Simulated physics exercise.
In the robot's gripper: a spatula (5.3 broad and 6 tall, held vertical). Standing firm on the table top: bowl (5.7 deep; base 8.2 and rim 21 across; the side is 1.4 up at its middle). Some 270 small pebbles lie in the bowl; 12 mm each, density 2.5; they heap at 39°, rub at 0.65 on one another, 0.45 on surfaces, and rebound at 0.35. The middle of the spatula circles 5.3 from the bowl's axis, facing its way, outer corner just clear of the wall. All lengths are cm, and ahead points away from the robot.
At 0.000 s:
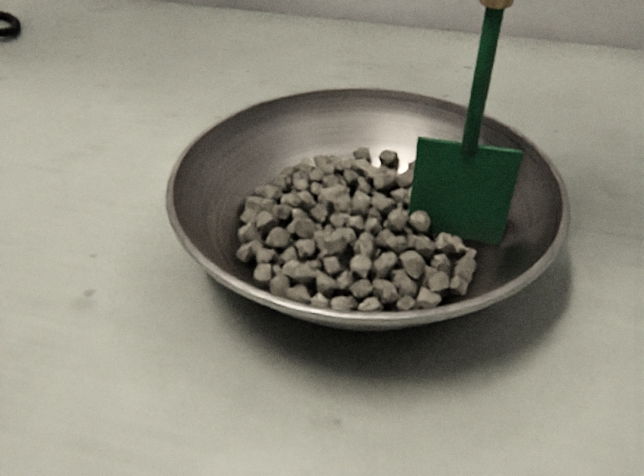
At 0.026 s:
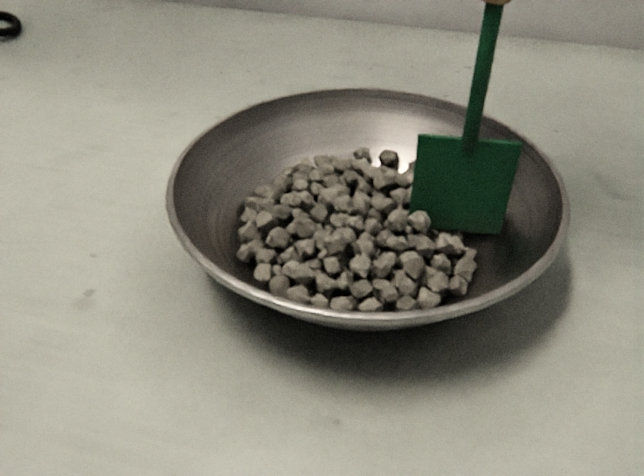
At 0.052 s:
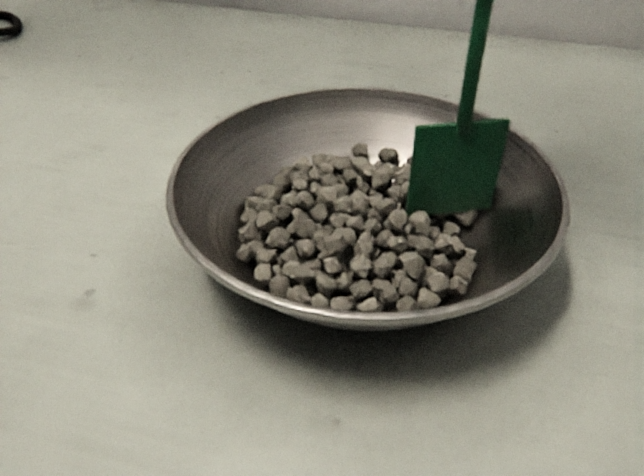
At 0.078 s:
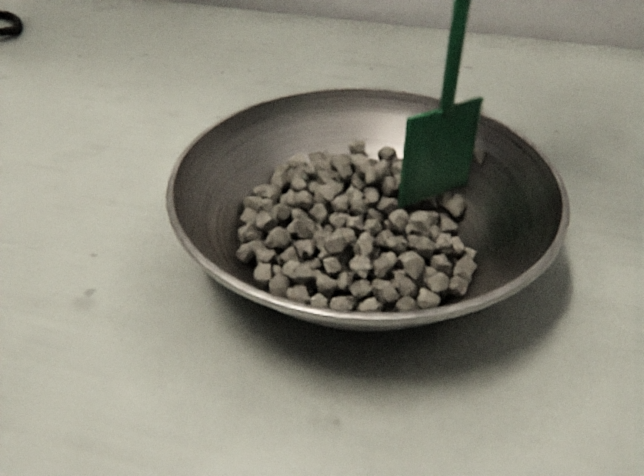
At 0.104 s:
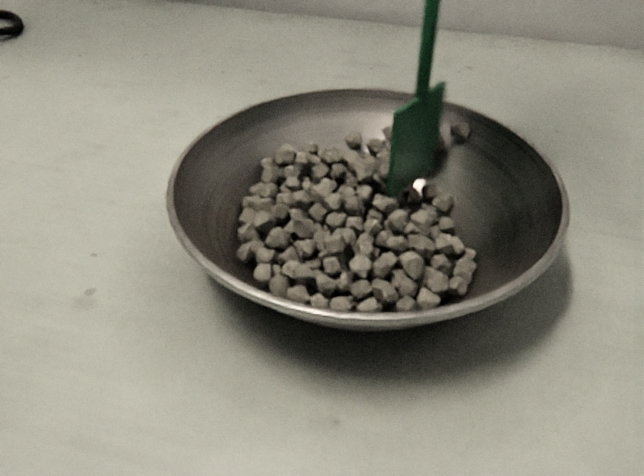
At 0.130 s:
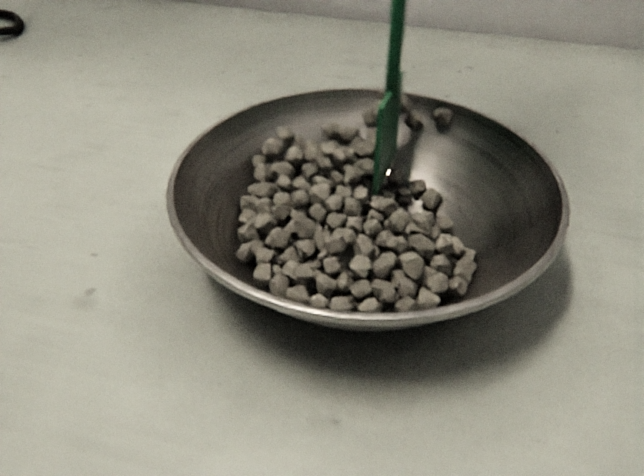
A green spatula, held upright in a metal bowl of small gray pebbles, swept from the right side around toward the back, turning edge-on as it pushed some pebbles along while the bowl stayed still.
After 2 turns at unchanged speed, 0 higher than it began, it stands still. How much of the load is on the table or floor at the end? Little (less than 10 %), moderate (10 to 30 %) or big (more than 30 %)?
Share on the table or floor: Big (more than 30 %).
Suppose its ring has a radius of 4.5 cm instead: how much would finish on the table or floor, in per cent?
In that case some 40 per cent.
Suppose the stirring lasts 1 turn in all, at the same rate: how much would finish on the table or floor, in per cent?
Then about 25 per cent.
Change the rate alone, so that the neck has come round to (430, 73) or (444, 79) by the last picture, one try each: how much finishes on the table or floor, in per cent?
Some 25 and 20 per cent.
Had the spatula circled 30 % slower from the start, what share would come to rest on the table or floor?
Then about 30 per cent.
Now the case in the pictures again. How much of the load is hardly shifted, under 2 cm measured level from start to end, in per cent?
About 10 per cent.
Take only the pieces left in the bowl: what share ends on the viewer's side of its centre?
About 45 per cent.
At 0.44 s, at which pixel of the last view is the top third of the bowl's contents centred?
Near (489, 228).
After 0.44 s, 334° round, highest piece 8 above the table; 222 in the bowl, 32 on the table or floor, 14 in flight or on the tool.
After 0.75 s, 221° round, highest piece 8 above the table; 175 in the bowl, 80 on the table or floor, 13 in flight or on the tool.
After 1.11 s, 0° round, highest piece 5 above the table; 163 in the bowl, 105 on the table or floor.
After 1.81 s, 0° round, highest piece 4 above the table; 163 in the bowl, 105 on the table or floor.
In the end, 163 in the bowl, 105 on the table or floor. That is 39 % on the table or floor.
